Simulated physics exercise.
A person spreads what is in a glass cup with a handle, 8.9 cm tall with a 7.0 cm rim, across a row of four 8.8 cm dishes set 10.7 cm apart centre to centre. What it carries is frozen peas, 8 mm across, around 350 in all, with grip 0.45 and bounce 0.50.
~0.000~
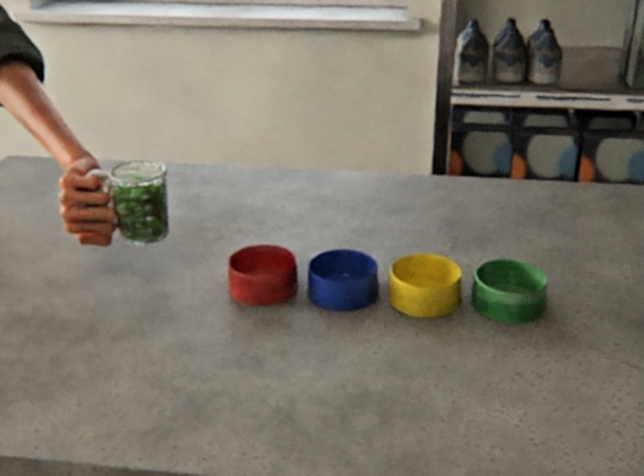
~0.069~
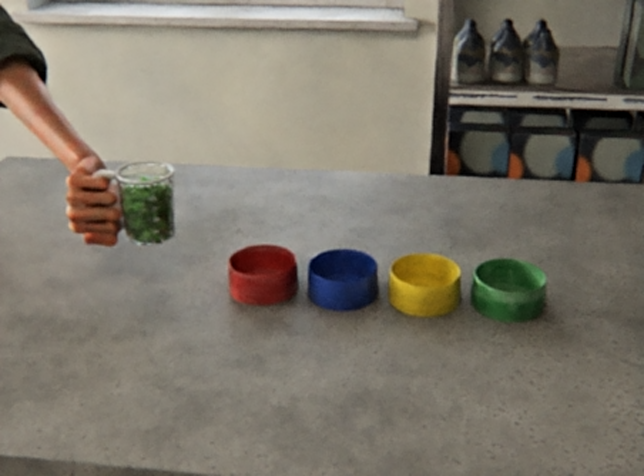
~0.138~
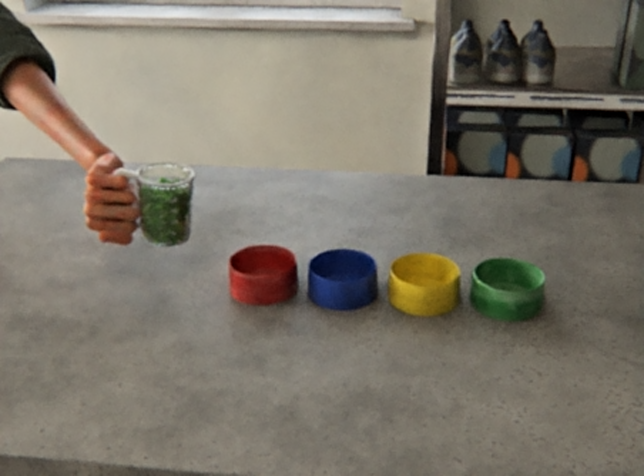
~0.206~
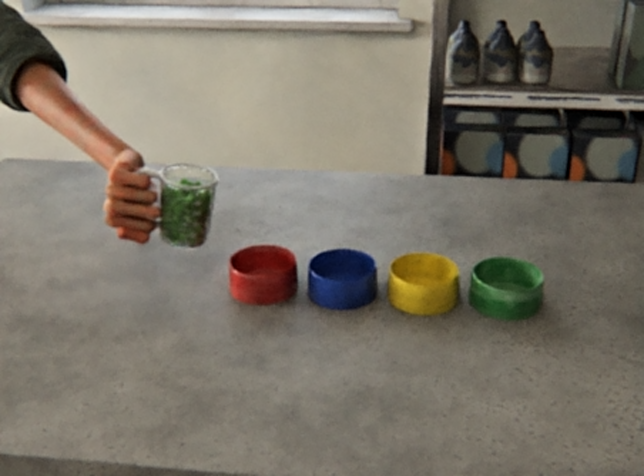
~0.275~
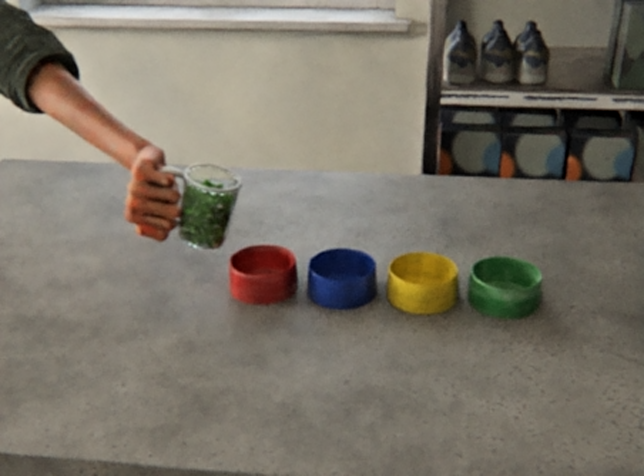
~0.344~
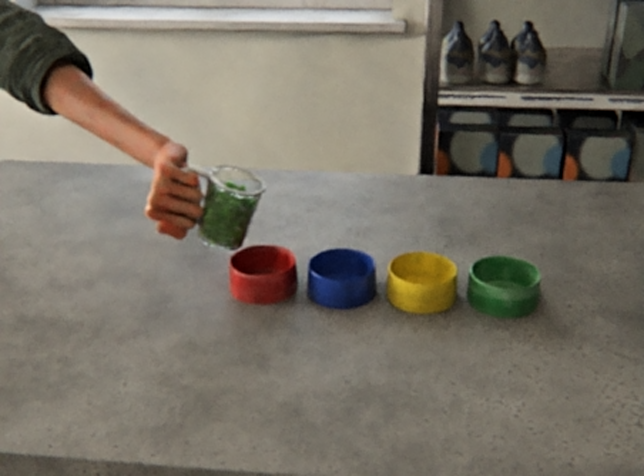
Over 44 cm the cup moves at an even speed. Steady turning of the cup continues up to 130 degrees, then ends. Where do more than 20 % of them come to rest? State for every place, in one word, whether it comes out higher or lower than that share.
Red: Lower, blue: Lower, green: Higher, yellow: Lower, counter: Lower.
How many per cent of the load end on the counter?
Estimate: Around 10 %.
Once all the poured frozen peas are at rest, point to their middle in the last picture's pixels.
Roughly pixel (509, 284).
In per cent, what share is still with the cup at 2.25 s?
Approx. 0 % - an estimate.
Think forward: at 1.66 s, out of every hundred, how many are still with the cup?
75 %.
After 1.13 s, tilt 70 degrees; cup holds 100 %.
After 1.66 s, tilt 105 degrees; cup holds 75 %, green 20 %.
After 2.25 s, tilt 130 degrees; cup holds 0 %, green 90 %.
At rest (2.8 s), red 0 %, blue 0 %, green 90 %, yellow 0 %, counter 10 %.
